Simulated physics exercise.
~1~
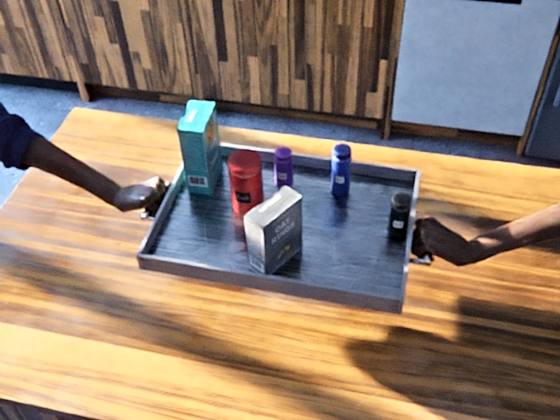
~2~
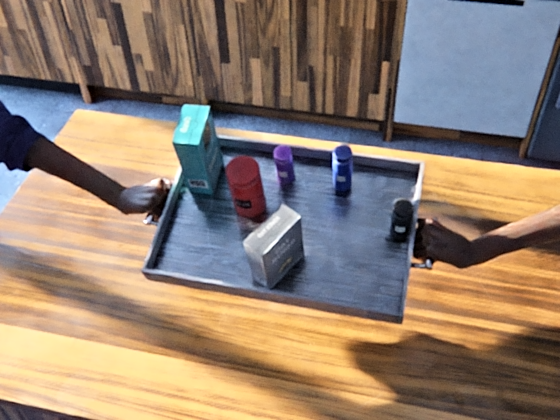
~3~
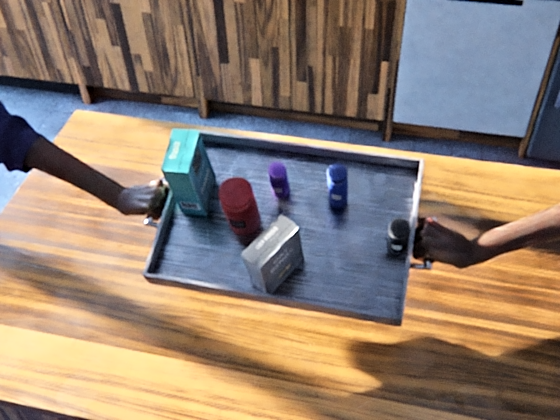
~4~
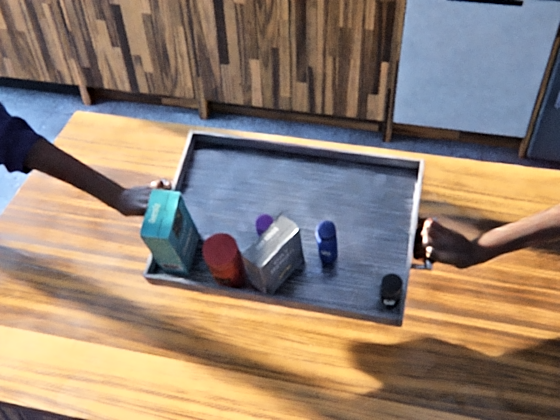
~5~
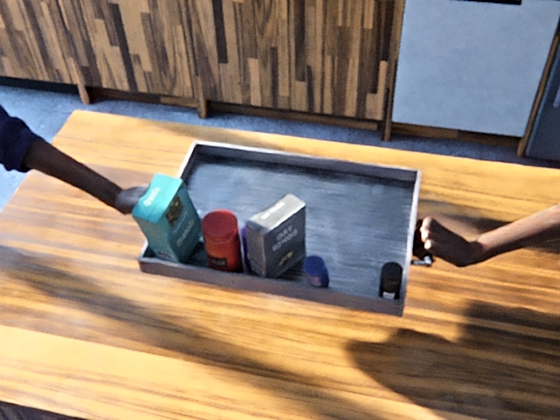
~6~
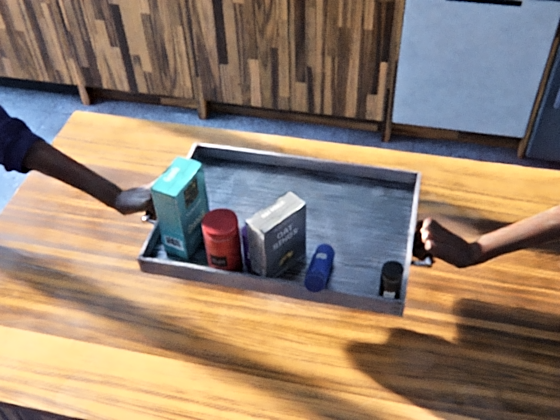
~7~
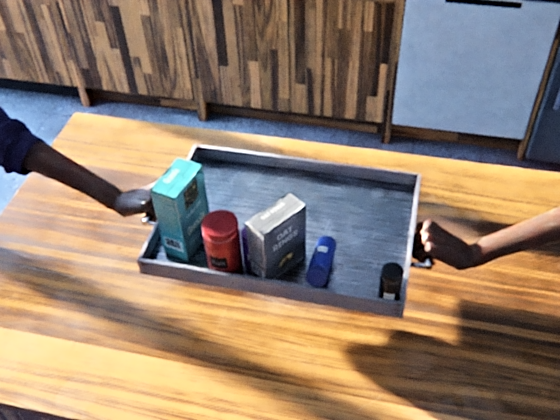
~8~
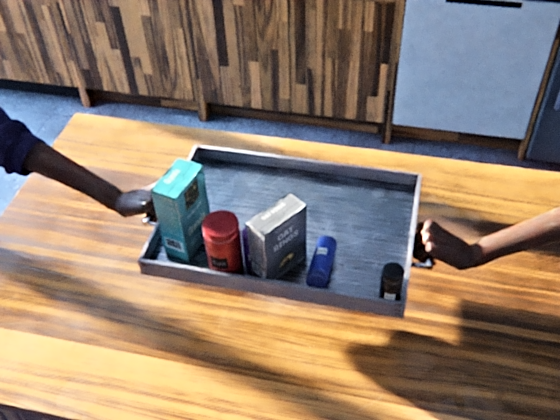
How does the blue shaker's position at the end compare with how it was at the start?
The blue shaker stands upright at the start, but at the end it is lying on its side on the tray.
